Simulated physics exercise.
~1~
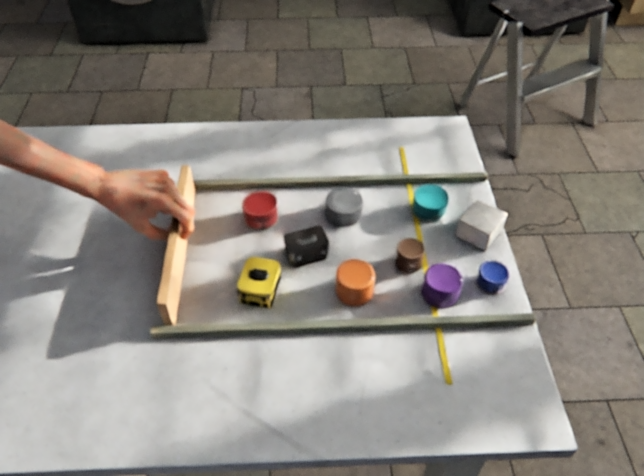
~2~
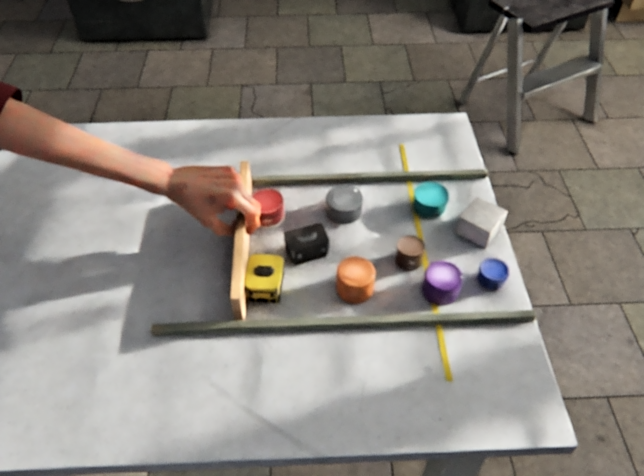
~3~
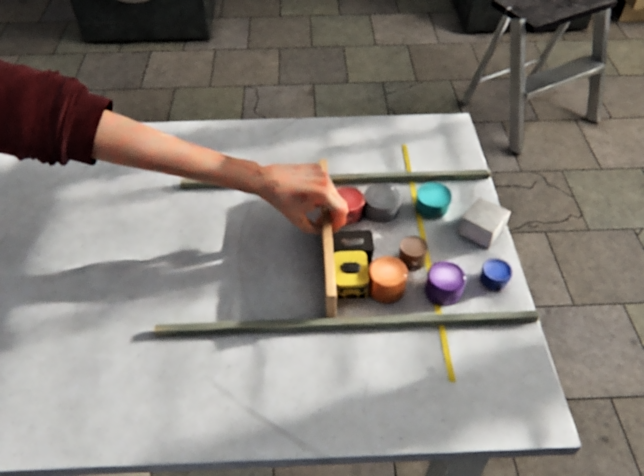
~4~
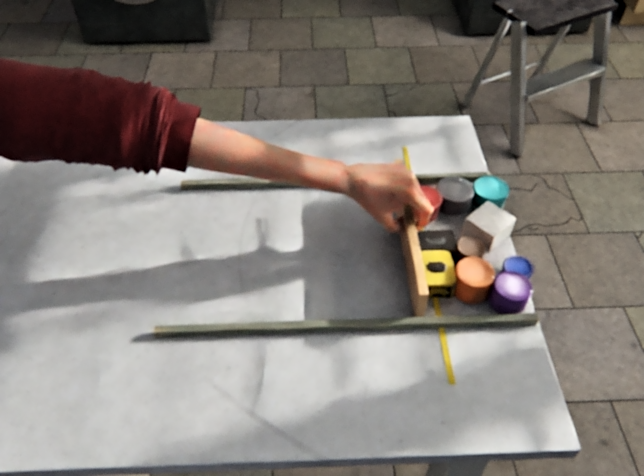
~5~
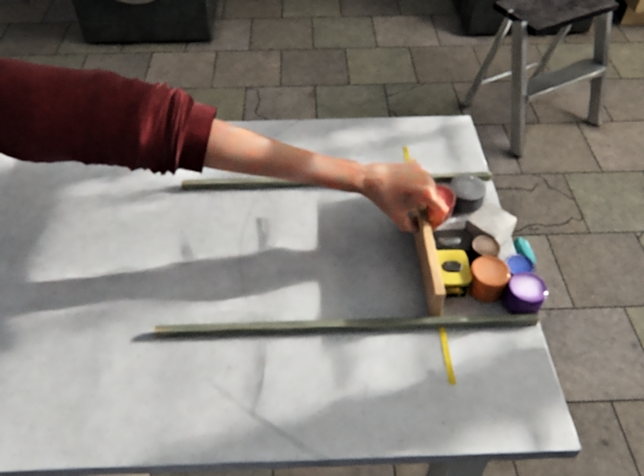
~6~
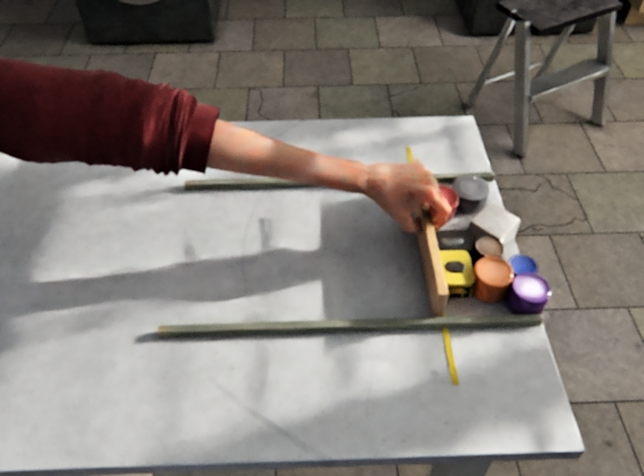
At first, a hand holds a wooden board upright at the left of a wide channel between two rails on a pale table, with colourful tins, a yellow case, a black case and a pale block spread out ahead. The hand slides the board right, reaching the yellow case and the red tin. It keeps pushing, gathering the black case and more tins into a cluster. The crowded items shift past the yellow tape towards the table's right end. There the turquoise tin slips off the edge and drops from view. Finally the board stops, with the rest still packed against the edge.
